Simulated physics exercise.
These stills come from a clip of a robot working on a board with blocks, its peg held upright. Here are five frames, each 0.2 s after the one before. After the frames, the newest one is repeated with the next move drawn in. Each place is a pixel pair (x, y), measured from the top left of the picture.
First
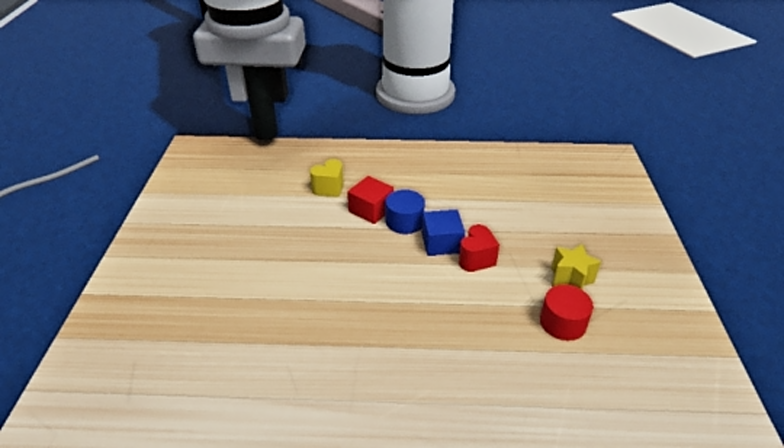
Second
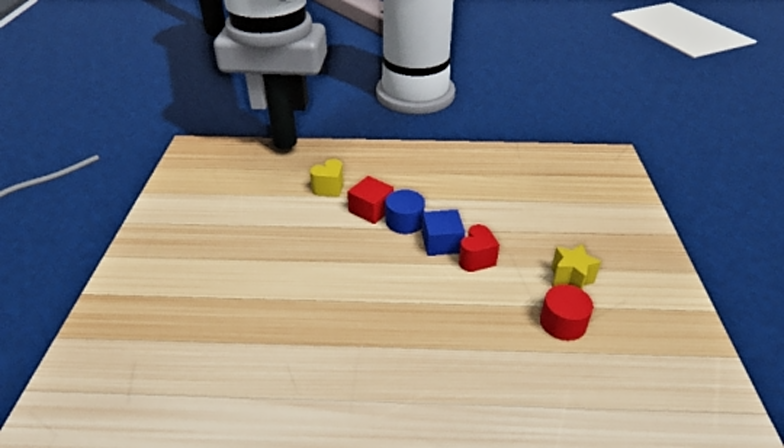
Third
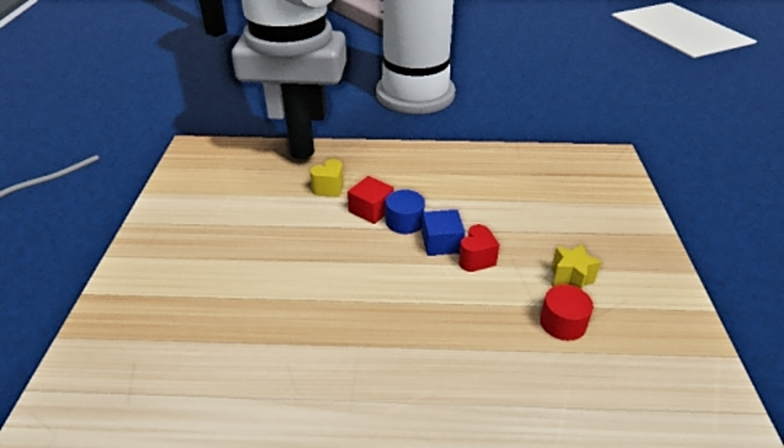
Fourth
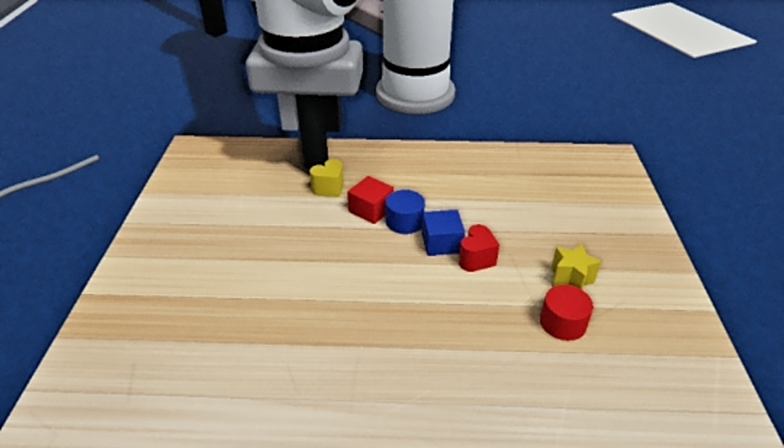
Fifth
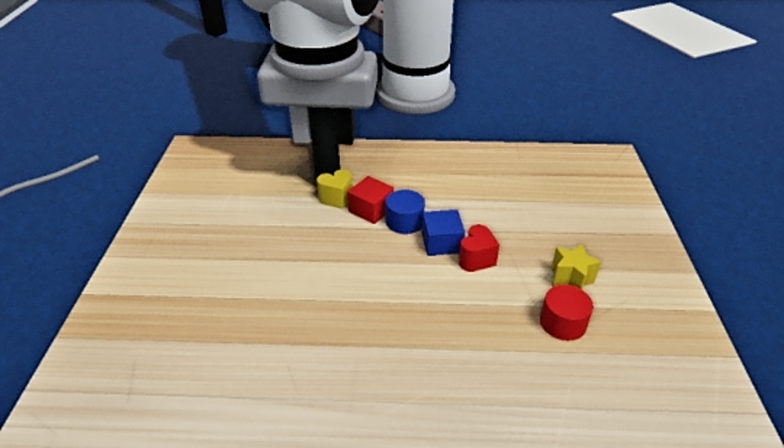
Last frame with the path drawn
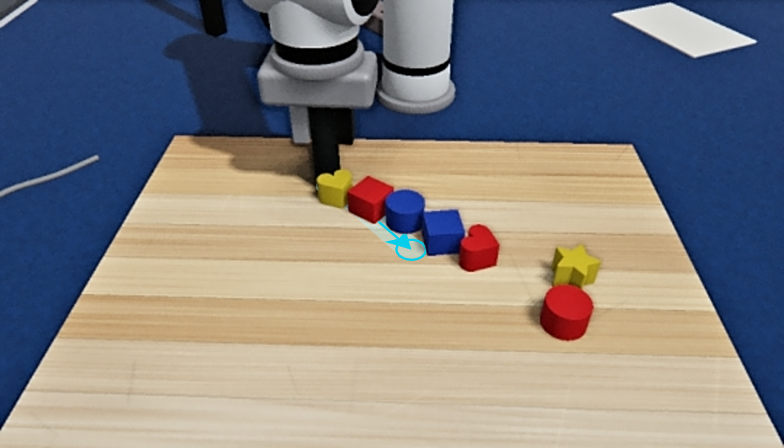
At first, a robot arm's dark peg is near the board's far edge, left of a yellow heart at the end of a diagonal row of red and blue blocks. The peg moves right and toward the viewer until it reaches the heart, then nudges it slightly toward the red square block.
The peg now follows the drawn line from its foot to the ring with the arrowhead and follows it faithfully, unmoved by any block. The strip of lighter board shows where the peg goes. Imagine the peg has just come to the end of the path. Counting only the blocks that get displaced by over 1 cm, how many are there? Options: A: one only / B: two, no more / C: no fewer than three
I choose C.
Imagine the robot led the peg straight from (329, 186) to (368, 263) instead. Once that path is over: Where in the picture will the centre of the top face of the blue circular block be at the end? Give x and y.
It should be at about (425, 201).
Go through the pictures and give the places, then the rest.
In the first picture, lower end of the peg at (266, 134), tops of blocks, yellow heart-shaped block at (328, 168), red square block at (371, 189), blue circular block at (405, 201), blue square block at (444, 221), red heart-shaped block at (480, 238).
In the second picture, peg at (285, 143), blocks as before.
In the third picture, peg at (302, 152), blocks as before.
In the fourth picture, peg at (316, 164), blocks as before.
In the fifth picture, peg at (328, 177), yellow heart-shaped block at (335, 178), red square block at (371, 189), blue circular block at (405, 201), blue square block at (444, 221), red heart-shaped block at (480, 238).
The drawn path runs from (329, 186) by way of (370, 214) to (411, 250).
What follows on the original path. One third of the way, peg at (357, 195); yellow heart-shaped block at (352, 198), turned 30° clockwise; red square block at (389, 203), turned 35° anticlockwise; blue circular block at (427, 206); blue square block at (461, 227), turned 15° clockwise; red heart-shaped block at (490, 244).
Two thirds of the way, peg at (384, 218); yellow heart-shaped block at (352, 208), turned 80° clockwise; red square block at (404, 222), turned 70° anticlockwise; blue circular block at (435, 208); blue square block at (466, 226), turned 35° clockwise; red heart-shaped block at (491, 245).
At the end, peg at (411, 241); yellow heart-shaped block at (352, 208), turned 80° clockwise; red square block at (433, 247), turned 70° anticlockwise; blue circular block at (435, 208); blue square block at (466, 226), turned 35° clockwise; red heart-shaped block at (491, 245).
